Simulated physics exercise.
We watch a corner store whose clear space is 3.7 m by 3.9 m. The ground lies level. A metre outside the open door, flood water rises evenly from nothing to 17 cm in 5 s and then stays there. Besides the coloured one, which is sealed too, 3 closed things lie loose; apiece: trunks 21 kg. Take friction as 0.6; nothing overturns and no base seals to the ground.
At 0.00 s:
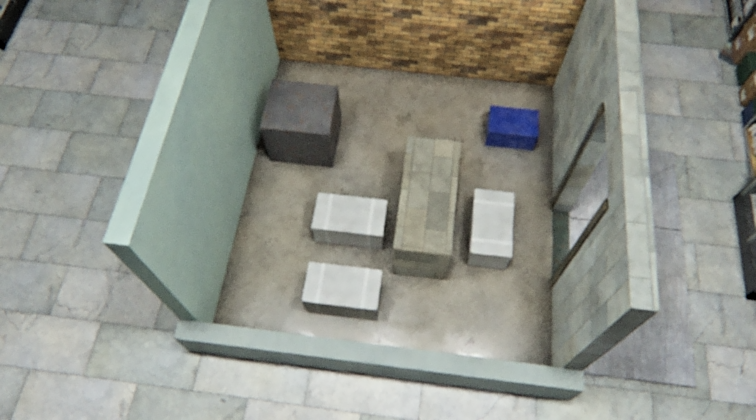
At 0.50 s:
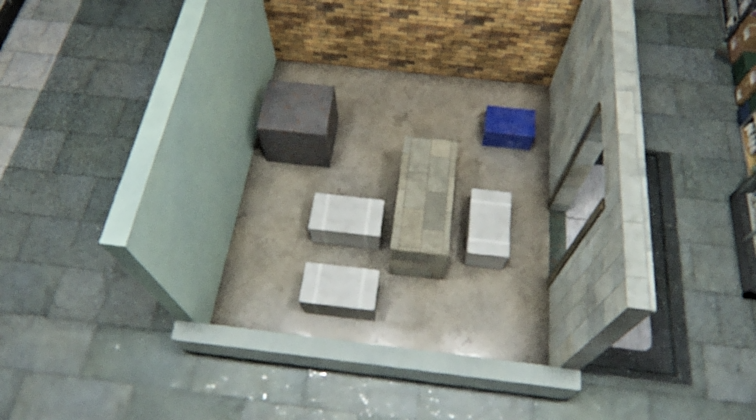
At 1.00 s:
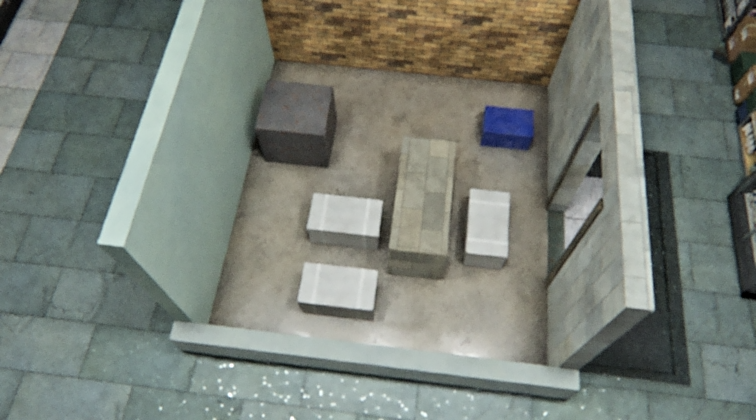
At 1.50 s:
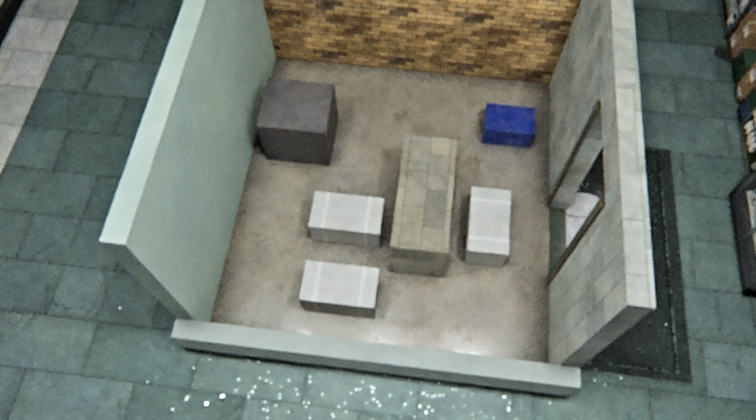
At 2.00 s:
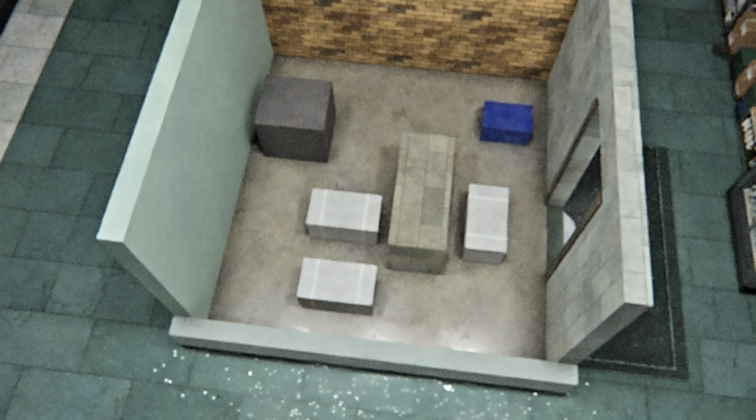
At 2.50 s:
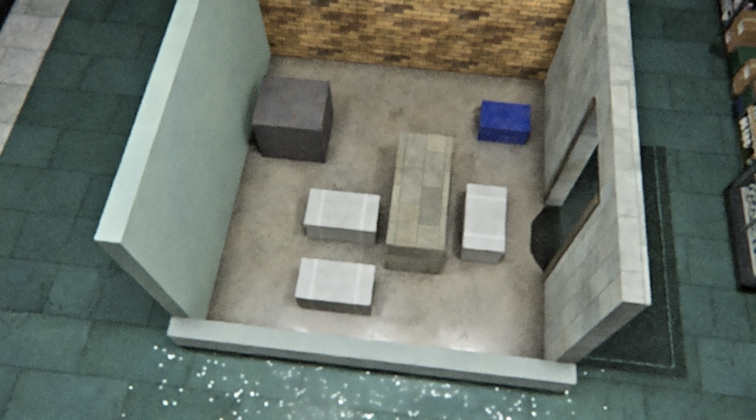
Corner store seen from above, water spreading over the paving outside, then edging in at the right doorway, the blue crate unmoving.
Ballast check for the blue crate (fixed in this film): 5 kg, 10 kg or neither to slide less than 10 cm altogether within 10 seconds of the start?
Verdict: Neither weight holds it.
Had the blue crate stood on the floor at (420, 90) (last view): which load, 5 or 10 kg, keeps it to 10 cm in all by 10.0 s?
Neither holds.
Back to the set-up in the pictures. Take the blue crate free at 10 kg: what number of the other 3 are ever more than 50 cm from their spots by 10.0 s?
0 of them.
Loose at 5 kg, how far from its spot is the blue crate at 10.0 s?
Roughly 80 cm.
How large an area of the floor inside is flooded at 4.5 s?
Roughly 3.0 m2.
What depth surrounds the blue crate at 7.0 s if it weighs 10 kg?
About 3 cm.
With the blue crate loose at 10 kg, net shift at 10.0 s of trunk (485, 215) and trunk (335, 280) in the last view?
In that order: 20 cm, 0 cm.
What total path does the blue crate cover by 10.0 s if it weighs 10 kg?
Some 80 cm in all.
After 3.5 s the blue crate would be 0 cm from its start with 5 kg and 0 cm from its start with 10 kg; 0 cm of water round it then.
After 4.5 s the blue crate would be 0 cm from its start with 5 kg and 0 cm from its start with 10 kg; 1 cm of water round it then.
After 7.0 s the blue crate would be 60 cm from its start with 5 kg and 31 cm from its start with 10 kg; 3 cm of water round it then.
After 10.0 s the blue crate would be 79 cm from its start with 5 kg and 65 cm from its start with 10 kg; 8 cm of water round it then.
